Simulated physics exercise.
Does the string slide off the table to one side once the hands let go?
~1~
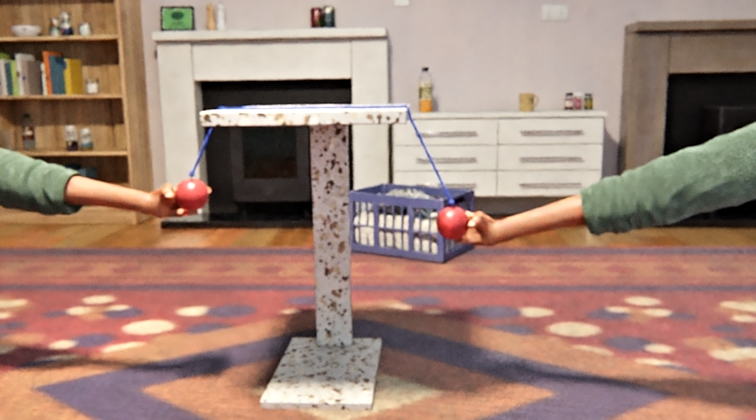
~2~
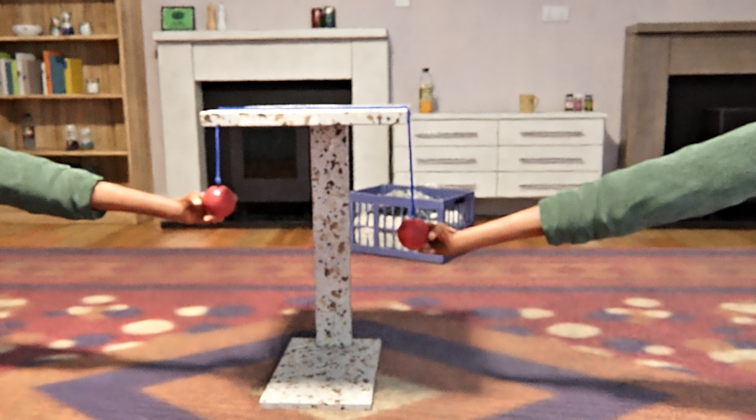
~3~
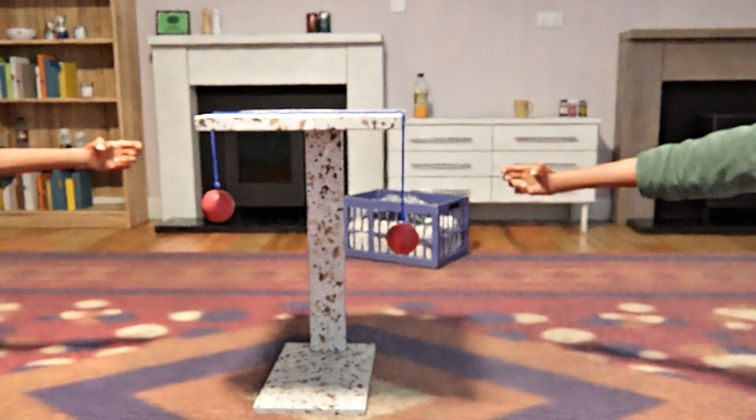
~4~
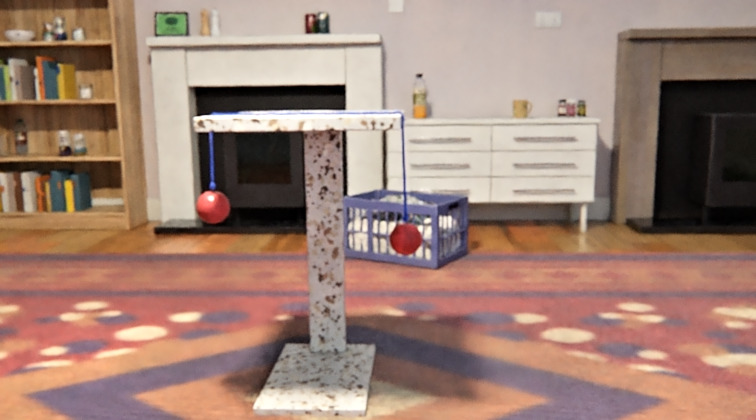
No, the string stays in place over the table, and the two round red objects keep hanging at about the same heights.
